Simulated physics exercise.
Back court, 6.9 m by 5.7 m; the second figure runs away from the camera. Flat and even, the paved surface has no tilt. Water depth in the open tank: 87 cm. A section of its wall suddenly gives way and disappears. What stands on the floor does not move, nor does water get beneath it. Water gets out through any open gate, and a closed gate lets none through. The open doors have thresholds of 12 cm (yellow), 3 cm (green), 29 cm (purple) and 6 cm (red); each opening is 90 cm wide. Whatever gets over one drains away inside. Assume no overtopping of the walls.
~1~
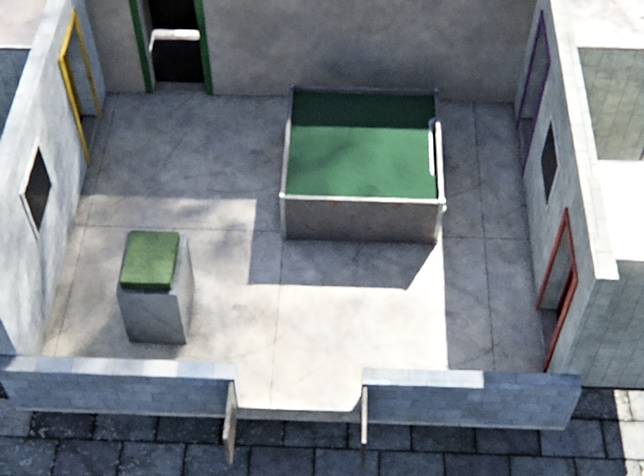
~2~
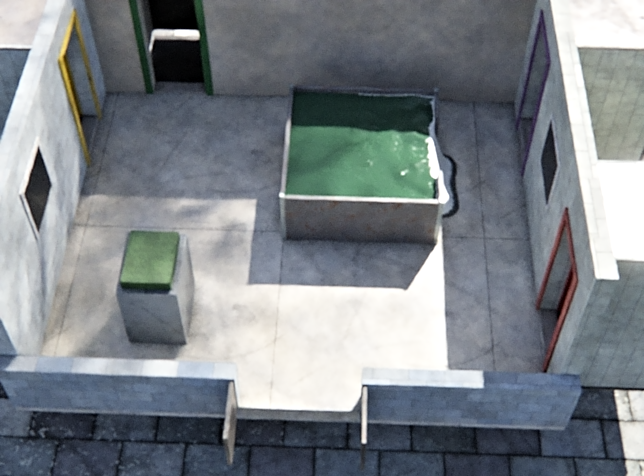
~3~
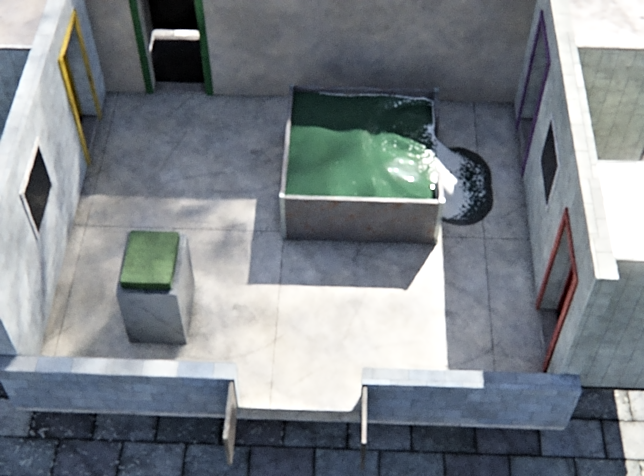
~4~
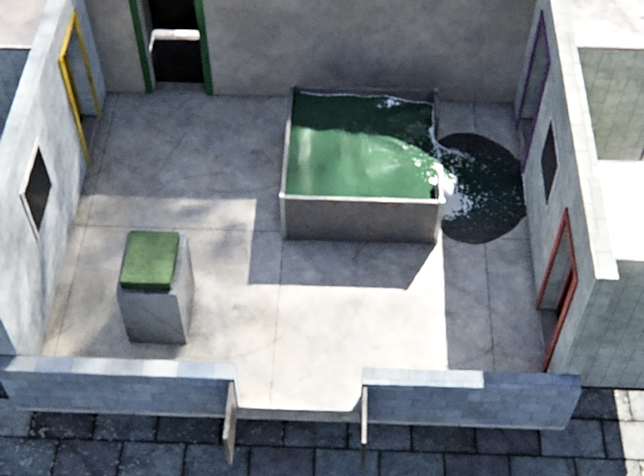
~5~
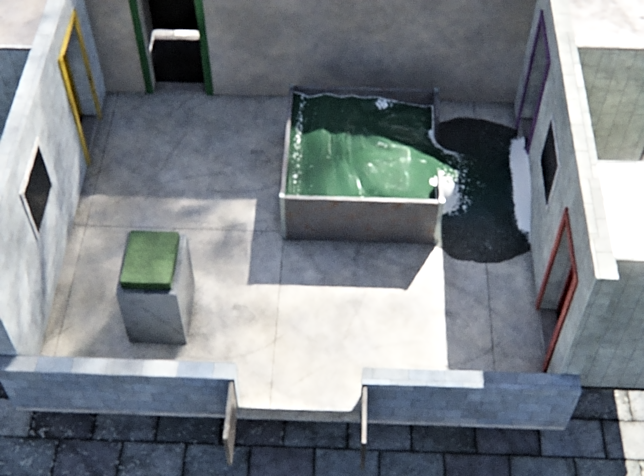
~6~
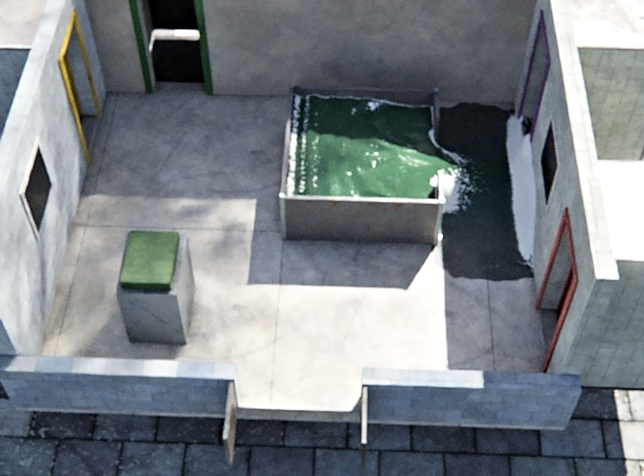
Green water pouring from the right side of an open tank, spreading across the paved court floor and reaching the right wall.
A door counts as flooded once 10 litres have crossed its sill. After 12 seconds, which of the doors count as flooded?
Yellow door: Flooded; green door: Flooded; purple door: Flooded; red door: Flooded.
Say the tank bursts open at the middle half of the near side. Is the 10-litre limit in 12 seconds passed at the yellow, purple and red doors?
Yellow falls short; purple falls short; red exceeds.
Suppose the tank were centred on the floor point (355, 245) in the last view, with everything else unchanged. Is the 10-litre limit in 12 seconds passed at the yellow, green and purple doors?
Compared with that limit, yellow overshoots, green overshoots and purple falls short.
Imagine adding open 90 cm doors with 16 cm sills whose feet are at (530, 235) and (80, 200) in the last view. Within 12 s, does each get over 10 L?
In the order given, higher then lower.
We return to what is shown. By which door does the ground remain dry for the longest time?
The yellow one.
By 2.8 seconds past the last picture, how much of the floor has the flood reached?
Close to 60 in a hundred.
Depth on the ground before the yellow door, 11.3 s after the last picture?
Average: ~ 11.5 cm.
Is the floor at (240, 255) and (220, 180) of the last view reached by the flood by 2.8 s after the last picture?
I'd say spared, then spared.
Then, 0.7 s after the last picture water covers 20 % of the floor and is deepest (65 cm) near (513, 112); yellow door not reached, green door not reached, purple door 46 cm at the sill, 36 L in, red door 9 cm at the sill, 0 L in.
Then, 1.5 s after the last picture water covers 35 % of the floor and is deepest (55 cm) near (513, 112); yellow door not reached, green door not reached, purple door 40 cm at the sill, 95 L in, red door 10 cm at the sill, 2 L in.
Then, 2.8 s after the last picture water covers 60 % of the floor and is deepest (38 cm) near (510, 185); yellow door 10 cm at the sill, 0 L in, green door 8 cm at the sill, 2 L in, purple door 32 cm at the sill, 124 L in, red door 8 cm at the sill, 8 L in.
Then, 6.3 s after the last picture water covers 95 % of the floor and is deepest (22 cm) near (513, 112); yellow door 20 cm at the sill, 95 L in, green door 5 cm at the sill, 26 L in, purple door 18 cm at the sill, 131 L in, red door 9 cm at the sill, 44 L in.
Then, 11.3 s after the last picture water covers 100 % of the floor and is deepest (16 cm) near (278, 205); yellow door 11 cm at the sill, 143 L in, green door 11 cm at the sill, 133 L in, purple door 10 cm at the sill, 131 L in, red door 7 cm at the sill, 74 L in.
